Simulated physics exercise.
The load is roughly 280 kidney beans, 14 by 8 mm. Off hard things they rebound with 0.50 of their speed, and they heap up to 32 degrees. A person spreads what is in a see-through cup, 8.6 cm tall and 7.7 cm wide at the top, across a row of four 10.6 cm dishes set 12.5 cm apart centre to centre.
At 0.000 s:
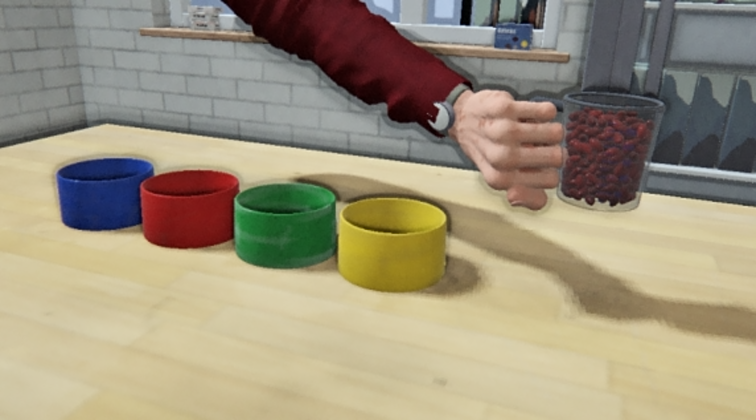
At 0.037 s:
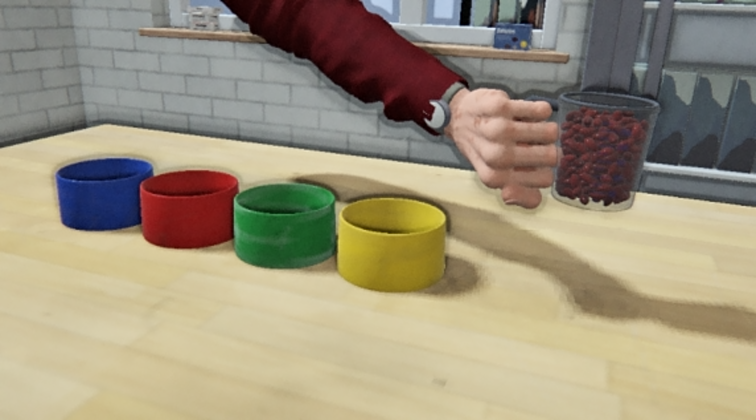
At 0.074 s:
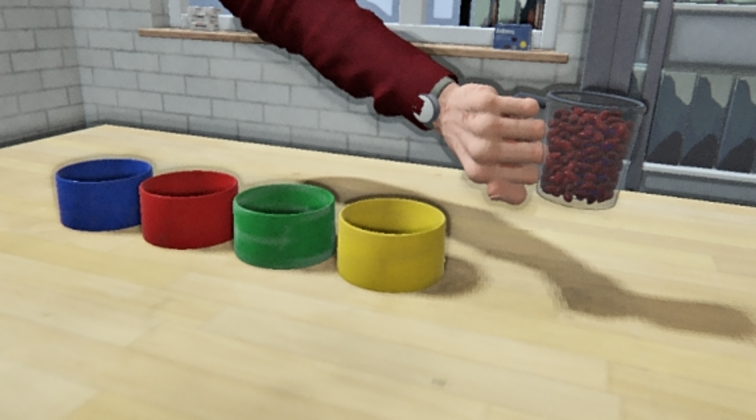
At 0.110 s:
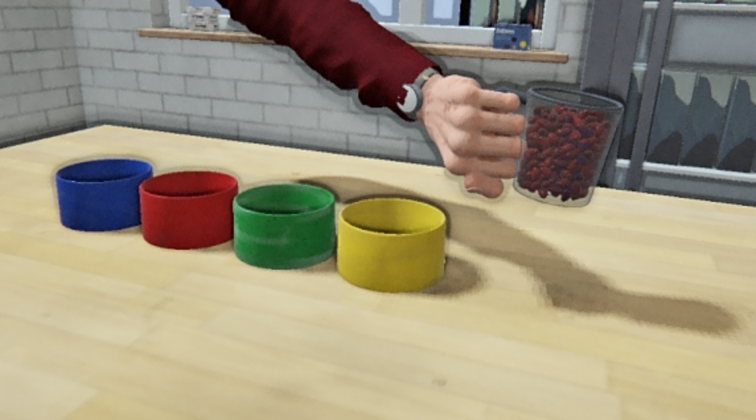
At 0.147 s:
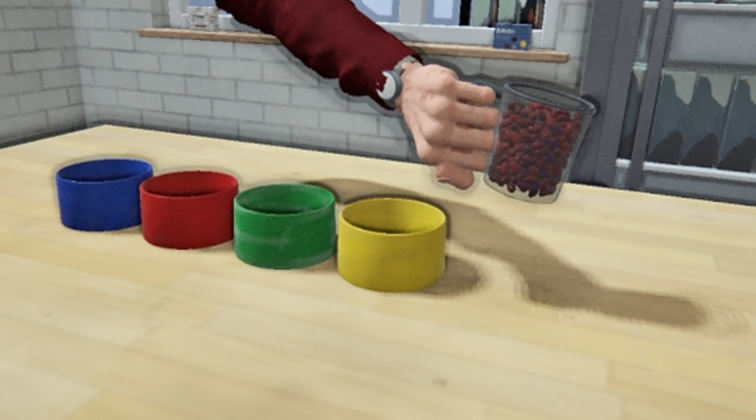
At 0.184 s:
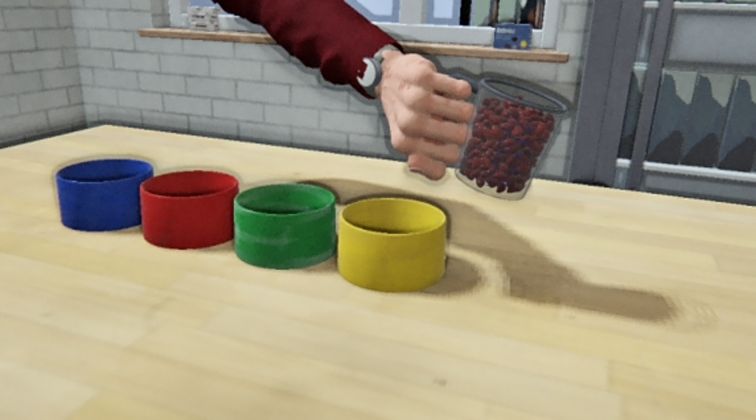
We see a hand holding a clear cup of dark red beans above a wooden table, moving it left toward four round dishes, blue, red, green and yellow, while the cup gradually begins to tilt.
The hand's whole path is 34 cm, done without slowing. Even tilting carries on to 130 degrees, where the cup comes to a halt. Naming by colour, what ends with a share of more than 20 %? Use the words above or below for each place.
Red: Below; blue: Below; green: Above; yellow: Below; counter: Below.
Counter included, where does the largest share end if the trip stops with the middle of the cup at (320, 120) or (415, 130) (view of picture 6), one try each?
Most lands at yellow on the first run and at counter on the second.
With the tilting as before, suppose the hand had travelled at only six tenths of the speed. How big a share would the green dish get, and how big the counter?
Shares: Green 100, counter 0.
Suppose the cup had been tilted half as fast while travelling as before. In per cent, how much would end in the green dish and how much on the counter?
Then green would get 100 and the counter 0.
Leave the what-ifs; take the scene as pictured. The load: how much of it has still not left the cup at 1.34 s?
It should be near 0 per cent.
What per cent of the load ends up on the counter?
The answer is roughly 5 per cent.
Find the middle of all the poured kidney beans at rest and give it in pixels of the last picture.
After settling, the middle sits near (294, 230).
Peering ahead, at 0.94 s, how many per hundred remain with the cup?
Roughly 80 in a hundred.
After 0.64 s, tilt 70 degrees; cup holds 100 %.
Then, at 0.94 s, tilt 107 degrees; cup holds 80 %, green 15 %.
Then, at 1.34 s, tilt 130 degrees; cup holds 0 %, green 95 %.
At rest (2.0 s), red 0 %, blue 0 %, green 95 %, yellow 0 %, counter 5 %.
